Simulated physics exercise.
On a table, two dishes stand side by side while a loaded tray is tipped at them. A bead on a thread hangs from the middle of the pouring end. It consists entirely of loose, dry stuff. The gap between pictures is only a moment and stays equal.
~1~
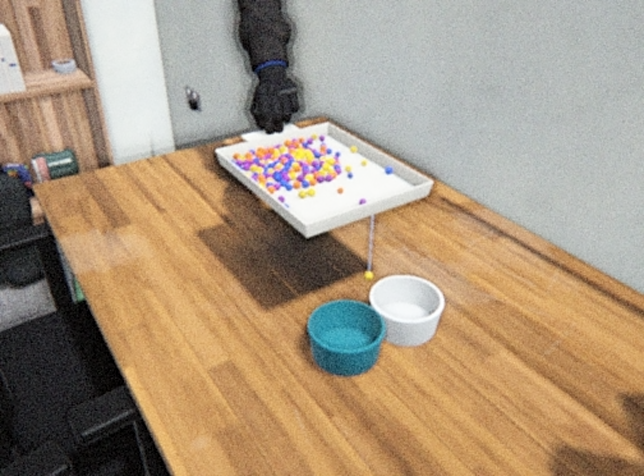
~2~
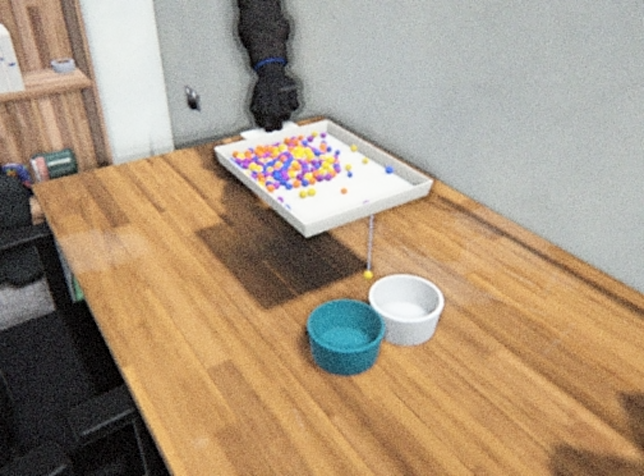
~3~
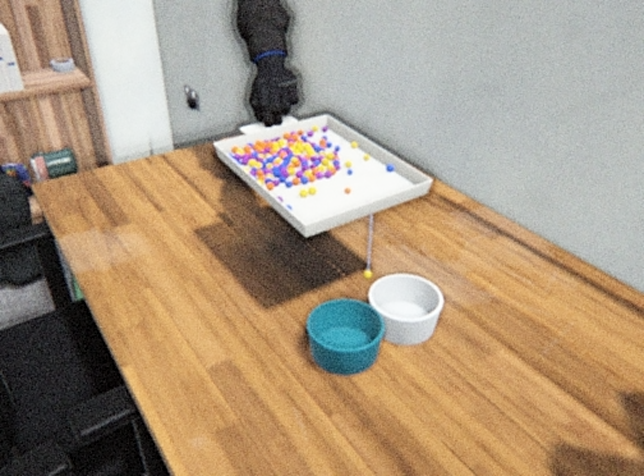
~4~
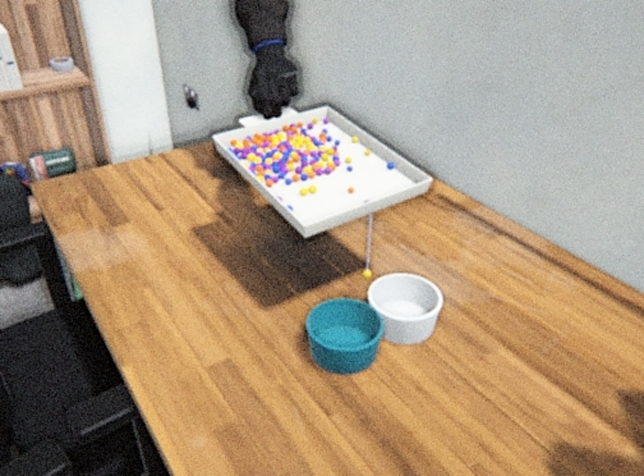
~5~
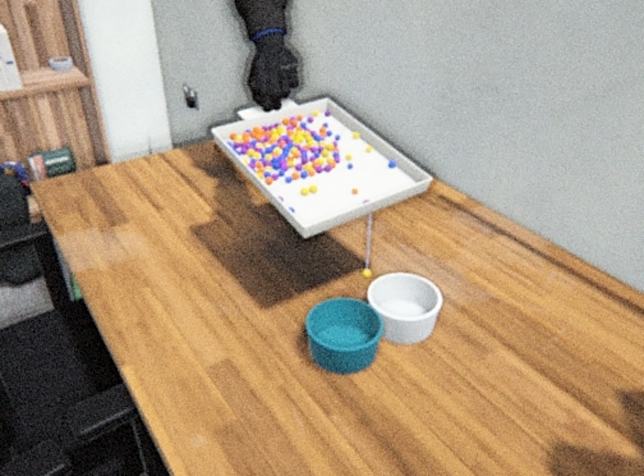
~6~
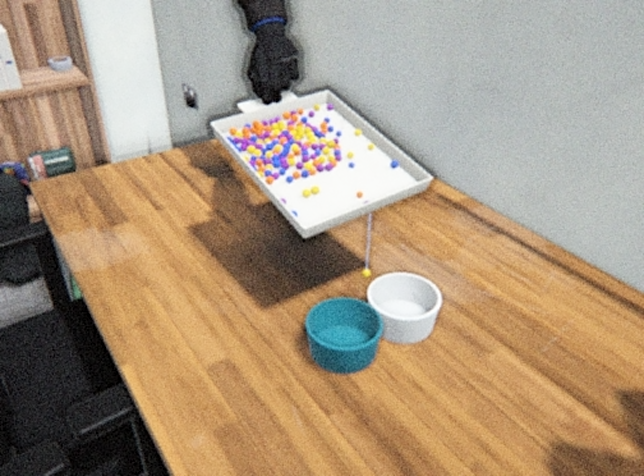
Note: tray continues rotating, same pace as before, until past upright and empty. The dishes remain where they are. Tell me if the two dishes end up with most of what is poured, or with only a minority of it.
The catch is a majority of the load.
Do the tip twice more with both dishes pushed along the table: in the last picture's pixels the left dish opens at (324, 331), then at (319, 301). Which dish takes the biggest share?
Try 1: The dish to the left; try 2: The dish to the left.
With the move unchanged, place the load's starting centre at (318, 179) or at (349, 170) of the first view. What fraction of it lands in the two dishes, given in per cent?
80 and 80 per cent.
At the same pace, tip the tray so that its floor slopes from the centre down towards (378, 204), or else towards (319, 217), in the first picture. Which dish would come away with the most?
Outcome by order - one: Right side; two: Left side.
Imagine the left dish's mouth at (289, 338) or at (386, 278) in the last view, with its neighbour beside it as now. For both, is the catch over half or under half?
For the earlier try a larger portion is kept, for the later one a smaller portion.
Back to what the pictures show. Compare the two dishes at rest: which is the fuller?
Result: More in the left side.
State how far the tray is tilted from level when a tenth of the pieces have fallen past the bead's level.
It's turned some 75 degrees by then.
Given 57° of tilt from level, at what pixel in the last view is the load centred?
Close to (332, 196).
Soon after the last picture, tray tipped steeply; nearly all on the tray; a stray few in the left dish.
A little later, tray tipped right over; a small part on the tray; about half in the left dish; a small part in the right dish; a small part outside both; a small part in the air.
Later still, tray tipped past a quarter turn; most in the left dish; a small part in the right dish; about a quarter outside both.
By the end, tray tipped past a quarter turn; most in the left dish; a small part in the right dish; about a quarter outside both.
